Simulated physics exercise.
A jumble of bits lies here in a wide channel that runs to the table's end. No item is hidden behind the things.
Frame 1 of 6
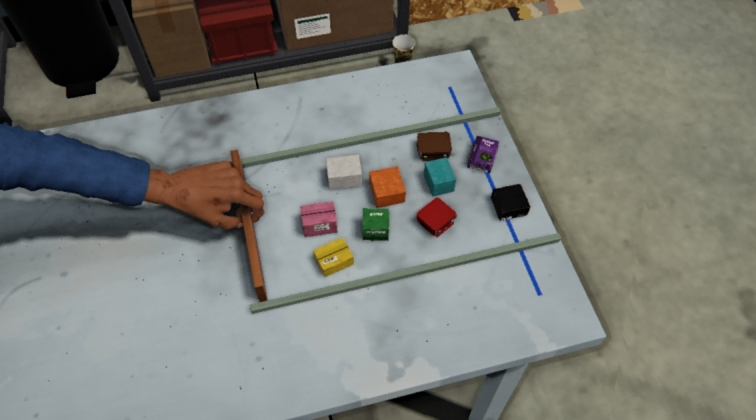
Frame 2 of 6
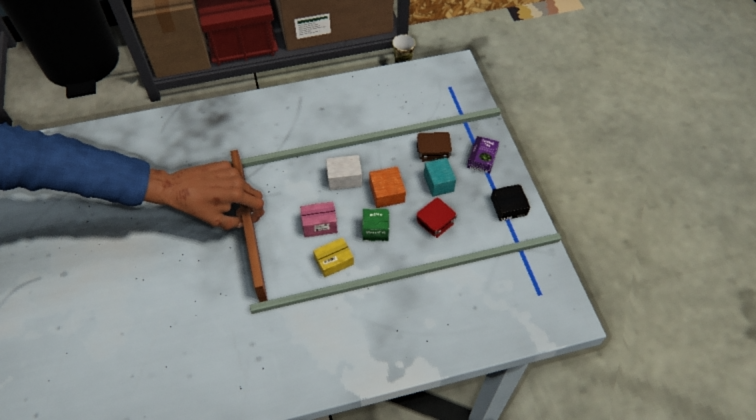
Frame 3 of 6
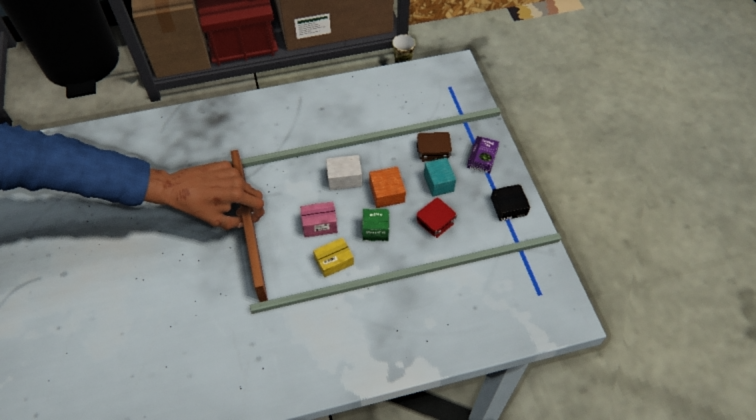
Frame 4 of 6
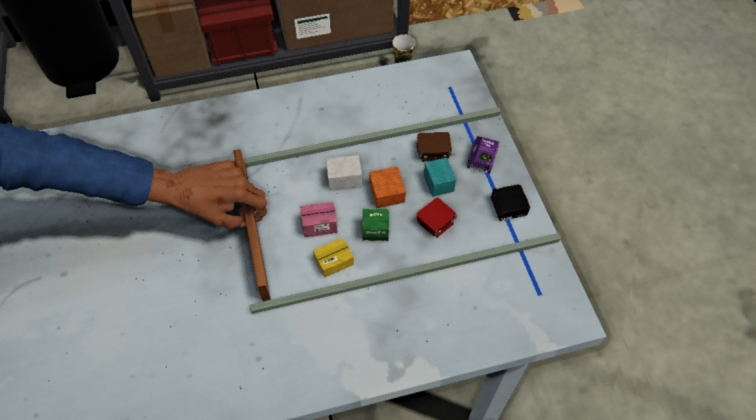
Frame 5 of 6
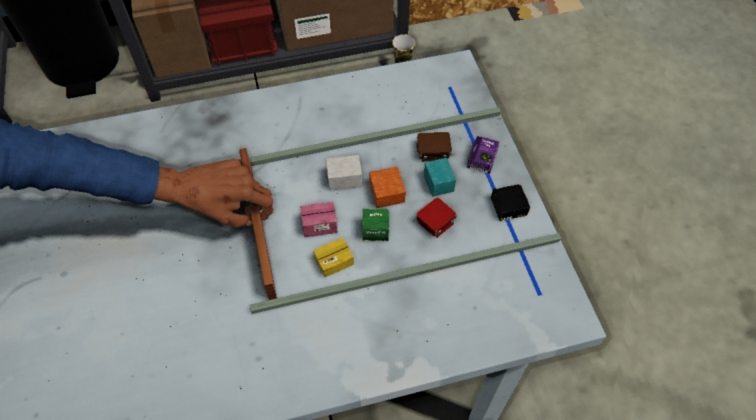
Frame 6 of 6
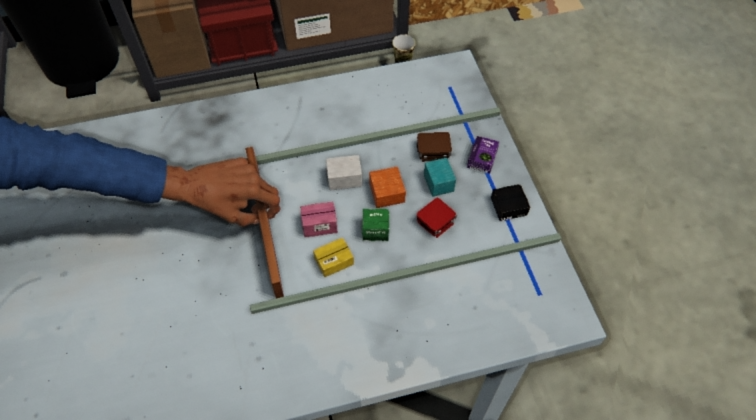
The clip shows a hand holding a wooden board upright between two pale green strips on a table, beside scattered colourful small boxes and a blue line; the board stays still at first, then slides slightly right without touching them.
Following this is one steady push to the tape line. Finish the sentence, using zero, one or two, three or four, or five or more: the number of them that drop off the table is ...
The number that drop off the table is five or more.
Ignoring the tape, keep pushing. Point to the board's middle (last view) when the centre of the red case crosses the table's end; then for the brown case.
Near (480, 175) in the first case, near (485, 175) in the other.
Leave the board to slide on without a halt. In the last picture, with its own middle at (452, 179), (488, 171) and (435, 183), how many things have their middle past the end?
1, 5, 0.
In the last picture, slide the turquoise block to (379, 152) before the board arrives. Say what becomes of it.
The turquoise block remains up.
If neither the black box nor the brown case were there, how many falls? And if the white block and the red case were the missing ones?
I'd say 3 the first time and 3 the second time.
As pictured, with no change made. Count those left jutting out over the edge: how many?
2 is the number.
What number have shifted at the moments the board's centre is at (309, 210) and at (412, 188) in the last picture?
At the first spot 2, then 10.
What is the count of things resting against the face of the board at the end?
In total, 3.
Soon after, none off yet; black box at rest near (510, 202); purple box at rest near (483, 155); brown case at rest near (434, 147).
In the end, the number that fall off is five or more; gone, red case, turquoise block, brown case, purple box and black box.
